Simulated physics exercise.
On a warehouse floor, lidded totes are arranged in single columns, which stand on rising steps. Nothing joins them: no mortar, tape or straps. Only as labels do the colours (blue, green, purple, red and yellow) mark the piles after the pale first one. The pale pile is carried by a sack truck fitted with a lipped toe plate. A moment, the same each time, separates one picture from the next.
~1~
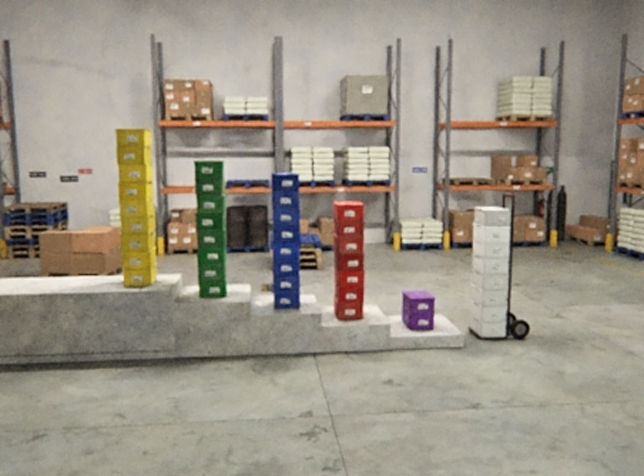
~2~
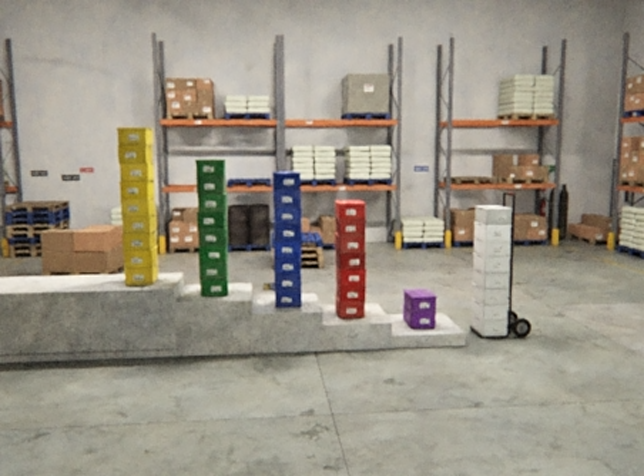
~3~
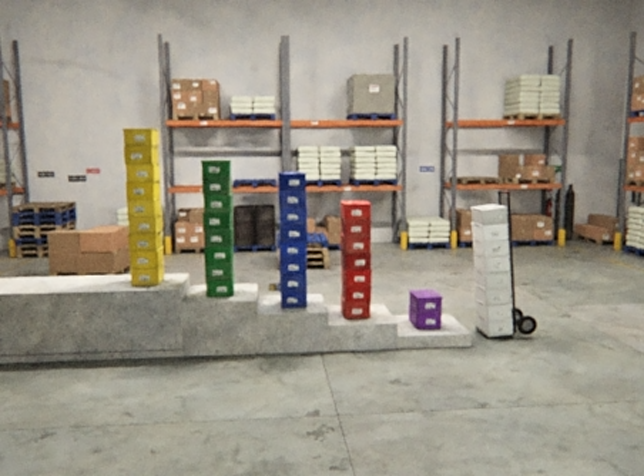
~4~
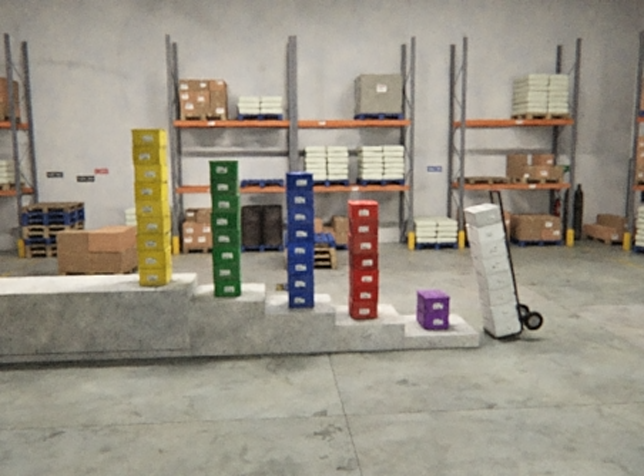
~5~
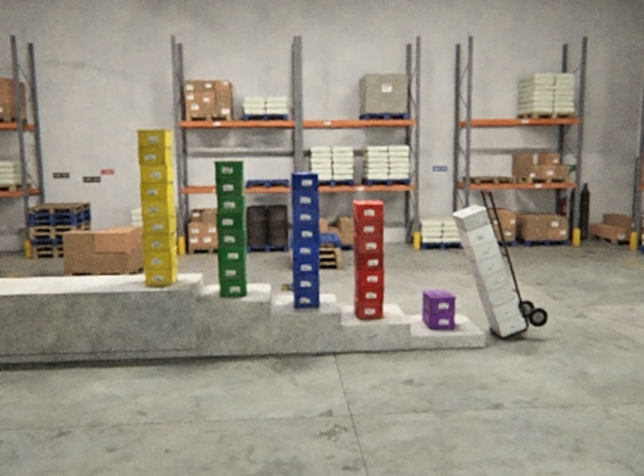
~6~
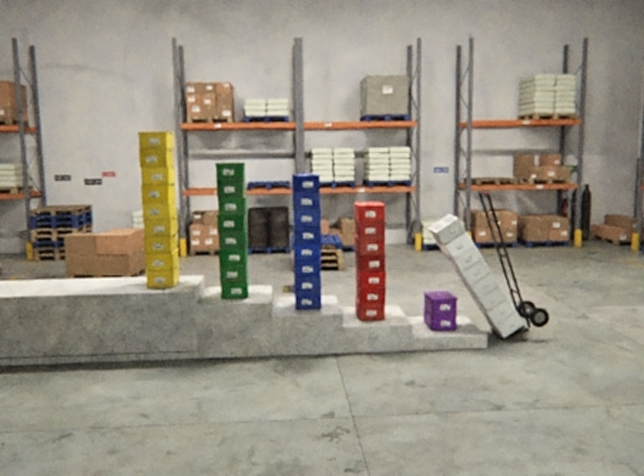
At the start, columns of yellow, green, blue, red and purple totes stand on descending steps in a warehouse, with a pale pile upright on a sack truck at right. The truck then rocks gradually, and the pale pile leans left, slightly at first, then steeply, while the coloured columns stay put.
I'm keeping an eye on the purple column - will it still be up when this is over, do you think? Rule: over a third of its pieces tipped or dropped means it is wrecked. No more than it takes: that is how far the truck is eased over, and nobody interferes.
Yes, it stays up.
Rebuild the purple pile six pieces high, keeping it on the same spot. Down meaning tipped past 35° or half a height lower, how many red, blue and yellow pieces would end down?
Final down tally: Red = 7; blue = 8; yellow = 9.
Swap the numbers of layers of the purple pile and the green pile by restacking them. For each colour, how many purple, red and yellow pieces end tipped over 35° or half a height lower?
The result reads purple 8, then red 6, then yellow 8.
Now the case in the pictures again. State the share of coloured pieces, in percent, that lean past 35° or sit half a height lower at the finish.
Estimate: Close to 0 % of the pieces.
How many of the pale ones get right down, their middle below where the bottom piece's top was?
Of the pale pieces, the number is 1.
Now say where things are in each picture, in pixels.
In the first frame (we follow the side turned to the camera; the camera pans a little), truck frame (512, 224) level; top purple tote (423, 306); top blue tote (286, 183); no other piece has moved.
Truck frame (513, 223) level; top purple tote (424, 305), in the second frame.
Truck frame (510, 221) rocked barely, top of the pale pile leaning barely; top purple tote (430, 305); no other piece has moved, in the third frame.
Truck frame (504, 220) rocked a little, top of the pale pile leaning a little; top purple tote (437, 306); no other piece has moved, in the fourth frame.
Truck frame (498, 220) rocked clearly, top of the pale pile leaning clearly; top purple tote (443, 306); no other piece has moved, in the fifth frame.
Truck frame (496, 221) rocked clearly, top of the pale pile leaning well over; top purple tote (445, 307); top blue tote (306, 184); no other piece has moved, in the sixth frame.
Soon, 8 of the pale pile down; none of the 2 purple totes down (0 of 34 in all colours); top purple tote unmoved.
A while on, 8 of the pale pile down; none of the 2 purple totes down (0 of 34 in all colours); top purple tote displaced a little; top red tote displaced a little.
Finally, 8 of the pale pile down; none of the 2 purple totes down (0 of 34 in all colours); top purple tote unmoved; top red tote displaced a little. Seen by the last camera, middles, top purple tote near (440, 303), top red tote near (366, 212).
